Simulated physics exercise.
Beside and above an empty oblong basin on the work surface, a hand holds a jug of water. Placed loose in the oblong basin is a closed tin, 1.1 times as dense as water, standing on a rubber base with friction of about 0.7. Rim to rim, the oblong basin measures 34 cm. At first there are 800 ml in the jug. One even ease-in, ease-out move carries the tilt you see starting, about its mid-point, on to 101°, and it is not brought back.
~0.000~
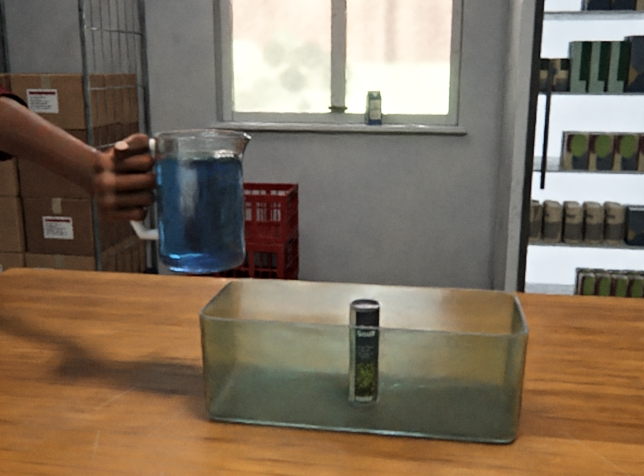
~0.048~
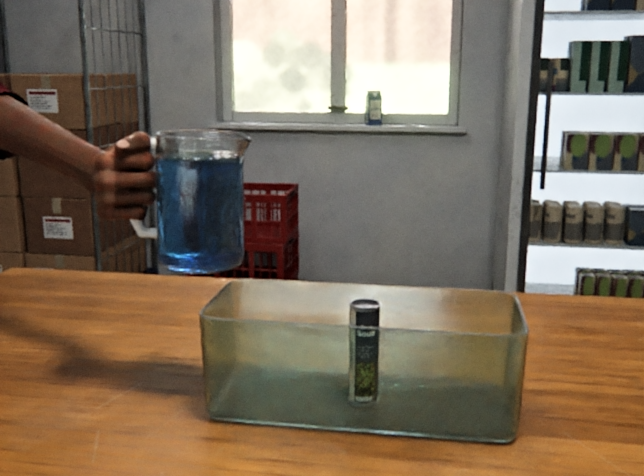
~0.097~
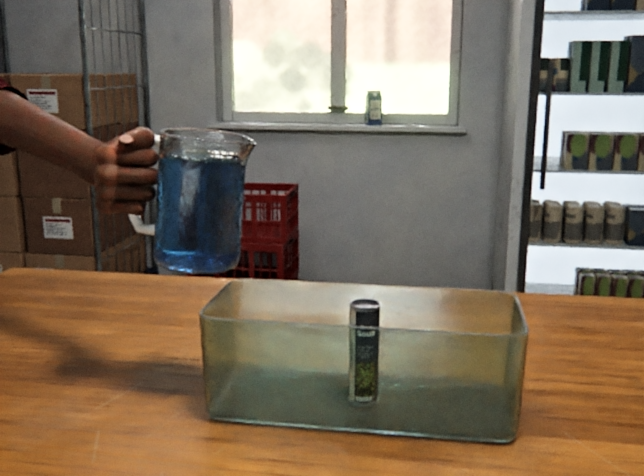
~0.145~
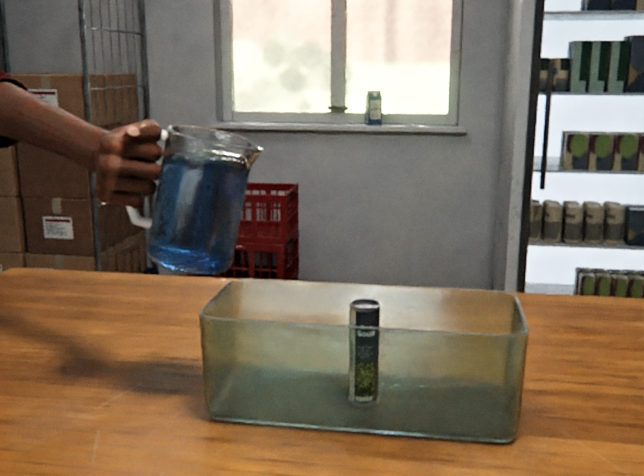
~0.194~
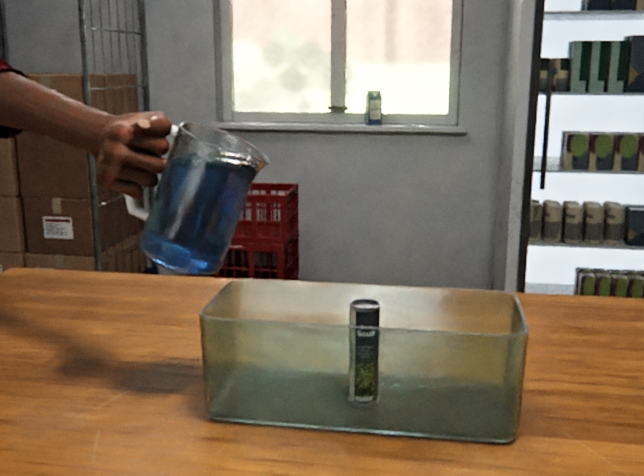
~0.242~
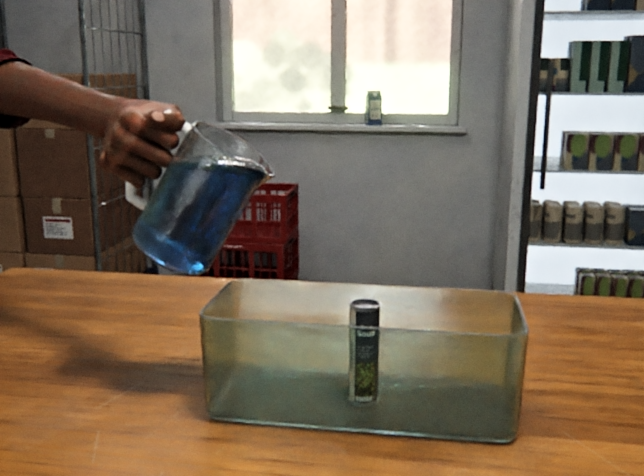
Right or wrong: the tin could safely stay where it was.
Right, it remains upright.
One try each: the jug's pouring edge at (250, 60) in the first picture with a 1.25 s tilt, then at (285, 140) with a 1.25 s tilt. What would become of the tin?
First it tips over; then it tips over.
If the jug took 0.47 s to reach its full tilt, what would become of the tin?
Outcome - the tin remains standing.
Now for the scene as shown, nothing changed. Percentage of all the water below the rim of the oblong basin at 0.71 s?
Reading: Approx. 50 %.
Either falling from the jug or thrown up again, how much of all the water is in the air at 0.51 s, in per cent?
Estimate: About 16 % of all of it.
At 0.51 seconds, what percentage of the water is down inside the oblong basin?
Close to 10 in a hundred.
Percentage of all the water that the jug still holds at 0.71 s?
34 %.
Then, 0.51 s in, the tilt is 91° and 75 per cent is still to pour; the tin stands where it began.
Then, 0.71 s in, the tilt is 101° and 35 per cent is still to pour; the tin stands where it began.
Then, 0.92 s in, the tilt is 101° and 12 per cent is still to pour; the tin stands 2 cm from where it began.
Then, 1.14 s in, the tilt is 101° and 3 per cent is still to pour; the tin stands 2 cm from where it began.
Finally, the tin stands 2 cm from where it began.
